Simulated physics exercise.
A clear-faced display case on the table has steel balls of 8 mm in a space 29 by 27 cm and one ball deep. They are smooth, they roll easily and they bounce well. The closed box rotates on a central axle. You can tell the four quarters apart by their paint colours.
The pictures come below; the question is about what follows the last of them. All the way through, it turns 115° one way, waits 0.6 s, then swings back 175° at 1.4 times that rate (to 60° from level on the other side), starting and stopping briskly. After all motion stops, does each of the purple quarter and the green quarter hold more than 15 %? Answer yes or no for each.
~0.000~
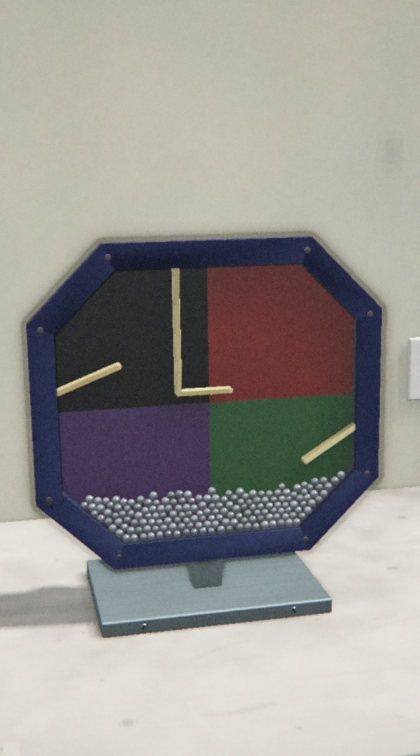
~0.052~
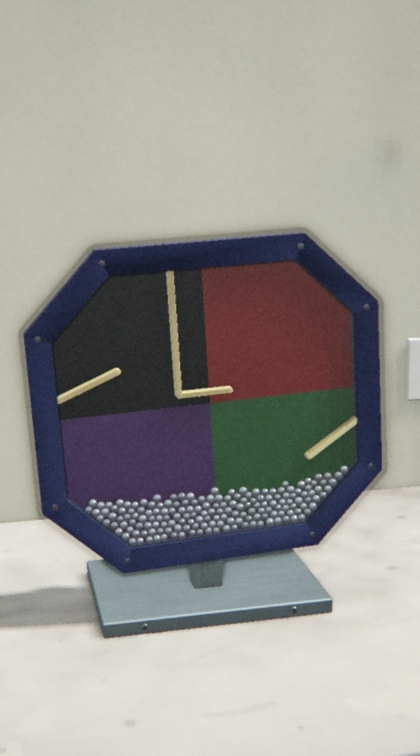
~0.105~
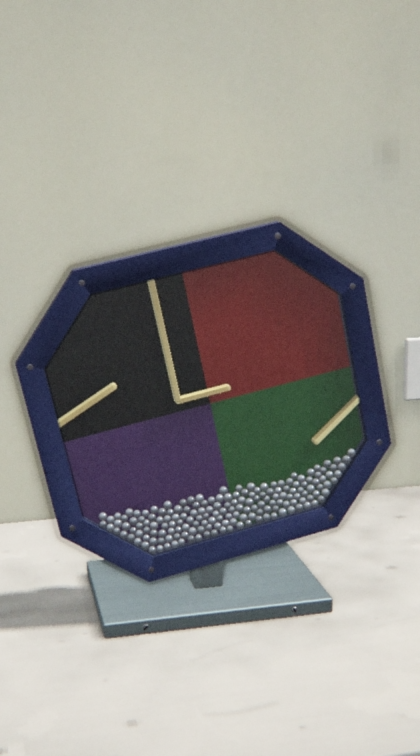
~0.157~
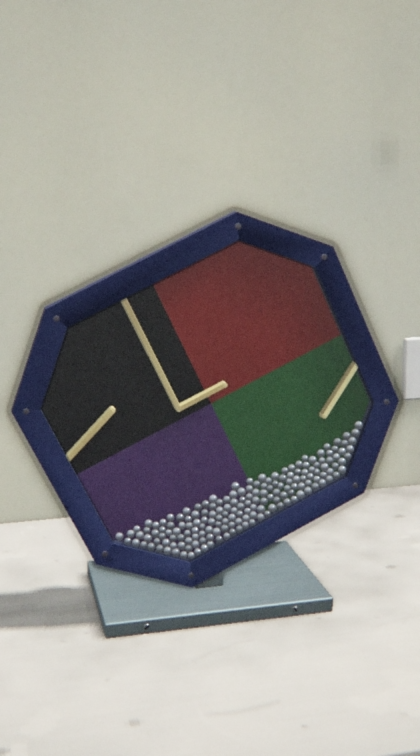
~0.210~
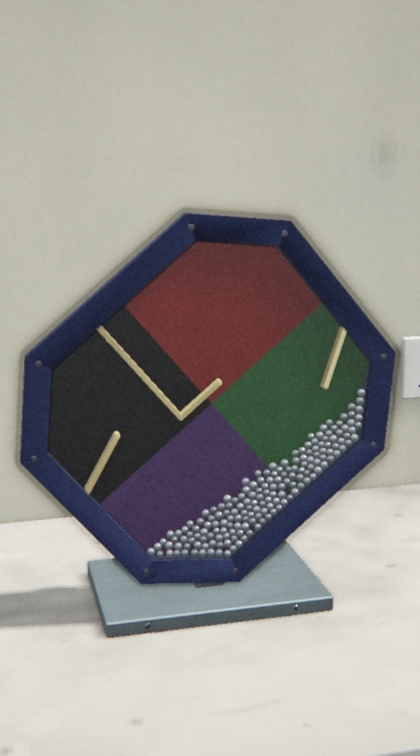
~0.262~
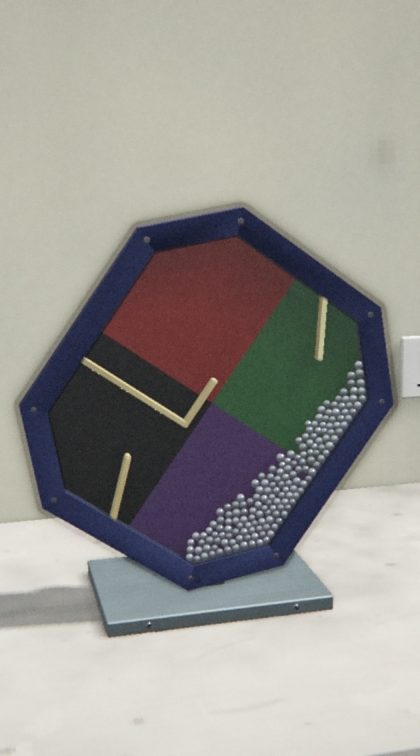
Purple - no; green - yes.
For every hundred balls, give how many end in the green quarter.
Roughly 95 per cent.
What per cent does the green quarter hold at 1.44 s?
Share: Close to 0 percent.
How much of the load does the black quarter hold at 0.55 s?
I'd say close to 20 in a hundred.
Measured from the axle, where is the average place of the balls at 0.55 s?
Position estimate: Right 8 cm, below 8 cm.
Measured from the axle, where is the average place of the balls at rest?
It lies close to 2 centimetres left and 11 centimetres below.
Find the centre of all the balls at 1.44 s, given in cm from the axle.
Some 8 cm left and 8 cm below.
By 0.55 s, it stands 115° anticlockwise; the balls' middle is 8 cm right of and 8 cm below the centre; purple 80 %, black 20 %.
By 1.44 s, it stands 27° anticlockwise; the balls' middle is 8 cm left of and 8 cm below the centre; purple 70 %, black 30 %.
By 1.73 s, it stands 60° clockwise; the balls' middle is 7 cm left of and 2 cm below the centre; purple 50 %, green 40 %, black 15 %.
Settled by 3.0 s, it stands 60° clockwise; red 5 %, purple 0 %, green 95 %, black 0 %.
